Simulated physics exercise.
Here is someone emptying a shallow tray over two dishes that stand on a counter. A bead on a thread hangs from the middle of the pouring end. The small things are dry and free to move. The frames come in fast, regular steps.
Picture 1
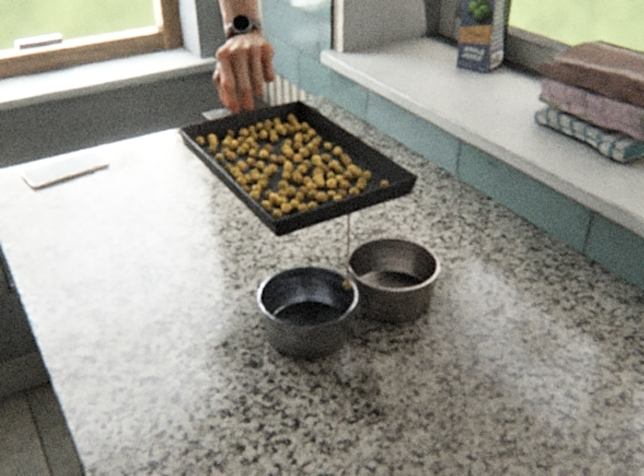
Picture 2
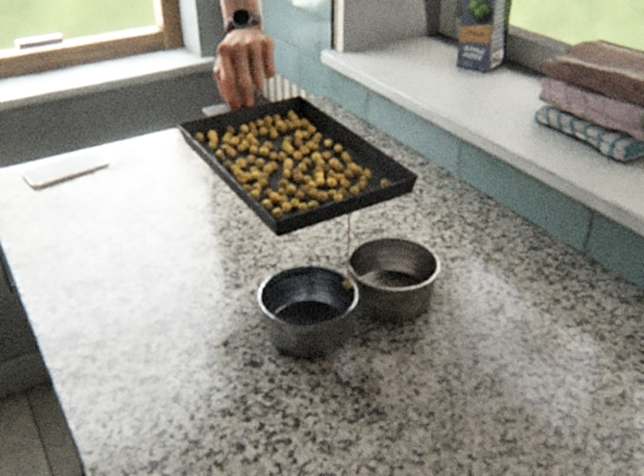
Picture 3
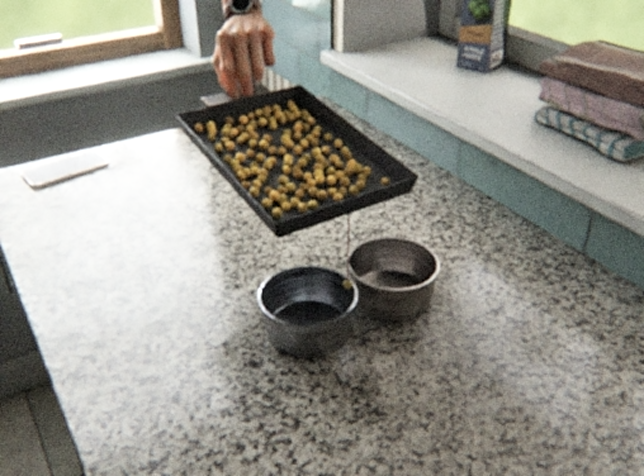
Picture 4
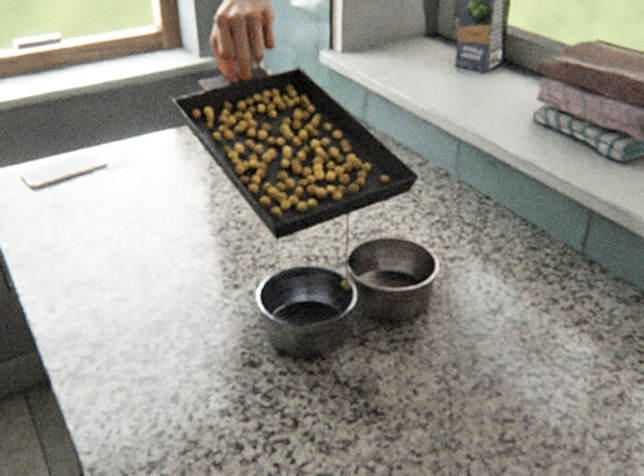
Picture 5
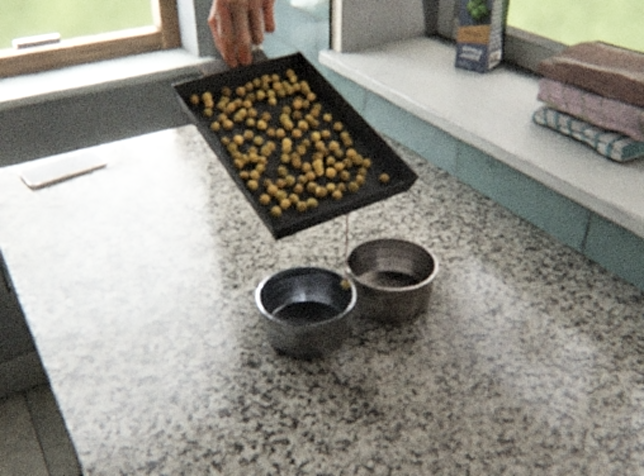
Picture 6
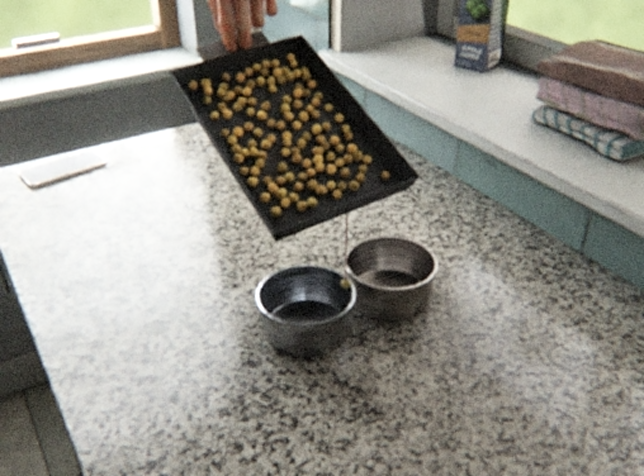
Kitchen counter by a window, a hand raising the back of a dark tray of yellowish-brown balls above two metal bowls.
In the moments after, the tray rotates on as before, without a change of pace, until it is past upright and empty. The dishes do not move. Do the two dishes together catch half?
They take under half between them.
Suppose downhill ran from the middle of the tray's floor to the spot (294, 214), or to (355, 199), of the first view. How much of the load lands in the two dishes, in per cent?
First some 20, then 10 per cent.
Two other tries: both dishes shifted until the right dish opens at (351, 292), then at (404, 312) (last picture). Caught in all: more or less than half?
First not half, then the larger part.
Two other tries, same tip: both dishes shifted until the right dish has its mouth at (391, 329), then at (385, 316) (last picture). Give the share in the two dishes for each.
In turn 80 and 80 in a hundred.
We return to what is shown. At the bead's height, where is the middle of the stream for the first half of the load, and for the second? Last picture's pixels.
First near (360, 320), later near (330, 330).
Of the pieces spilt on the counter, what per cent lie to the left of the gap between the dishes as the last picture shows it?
About 50 per cent.
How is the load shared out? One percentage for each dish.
Left dish near 0 in a hundred; right dish near 0.
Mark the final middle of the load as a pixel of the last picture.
Close to (345, 388).
Shortly afterwards, tray tipped steeply; all but a few on the tray; only a few in the air.
Next, tray tipped past a quarter turn; the bulk on the tray; a little outside both; only a few in the air.
Some moments later, tray tipped past a quarter turn; only a few in the left dish; all but a few outside both.
In the end, tray tipped past a quarter turn; only a few in the left dish; none at all in the right dish; all but a few outside both.
